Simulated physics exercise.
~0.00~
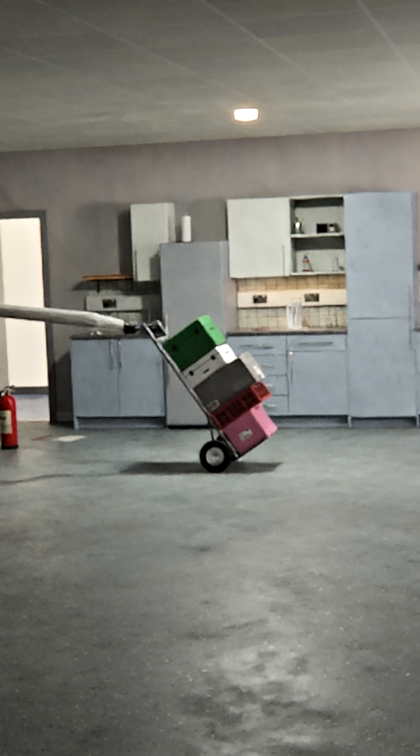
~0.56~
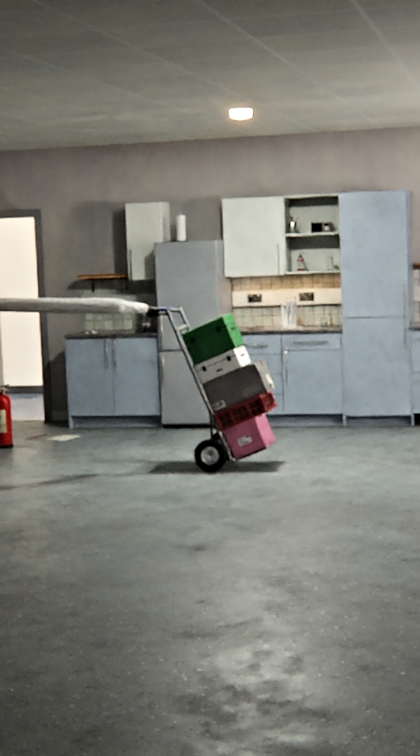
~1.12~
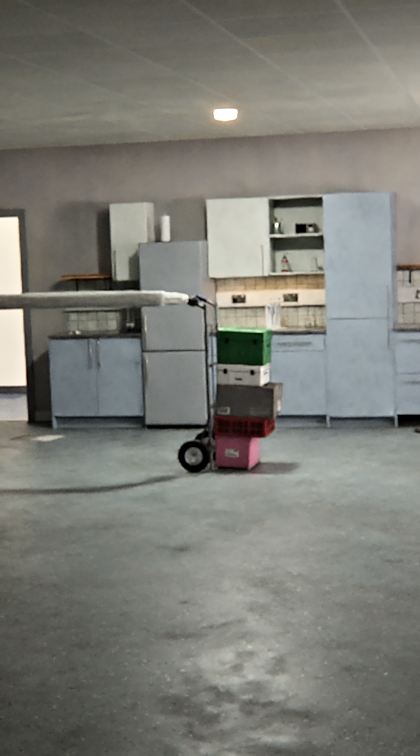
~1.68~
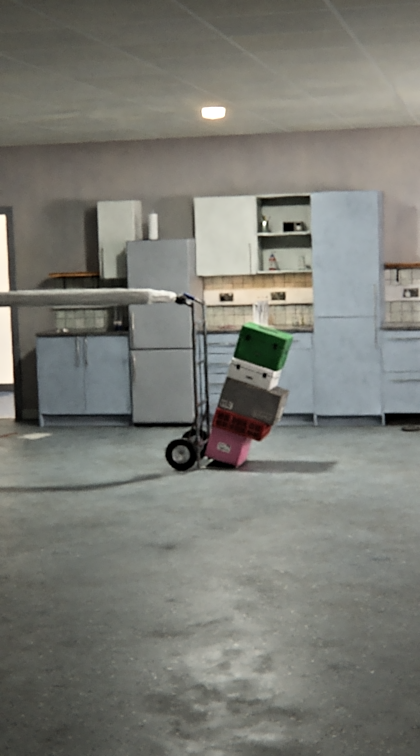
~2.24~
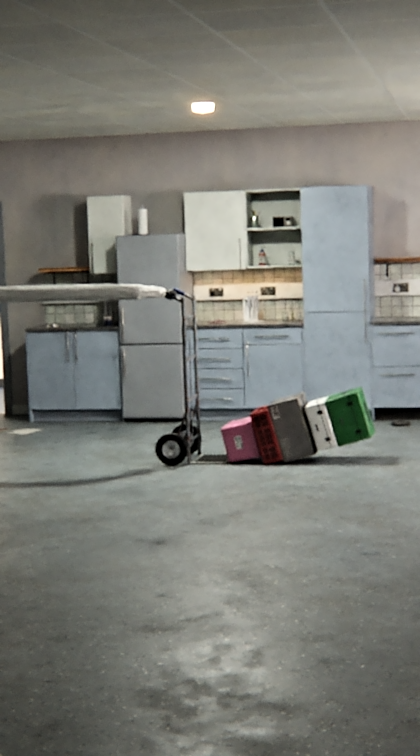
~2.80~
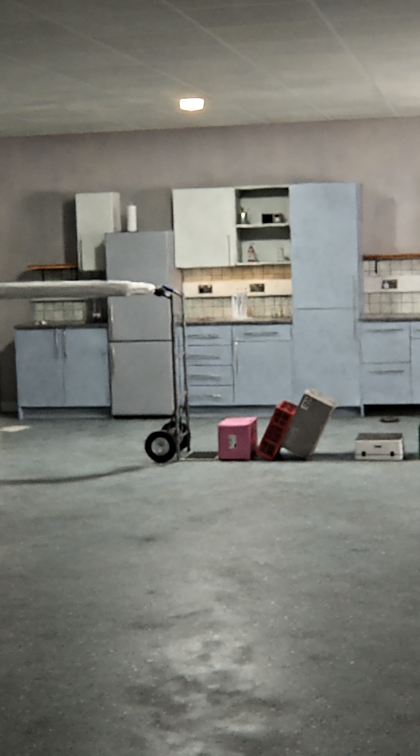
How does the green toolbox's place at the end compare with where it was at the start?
At the start the green toolbox sits on top of the stack on the leaning hand truck. By the end it is down on the floor, farthest from the truck and barely in view at the right edge.
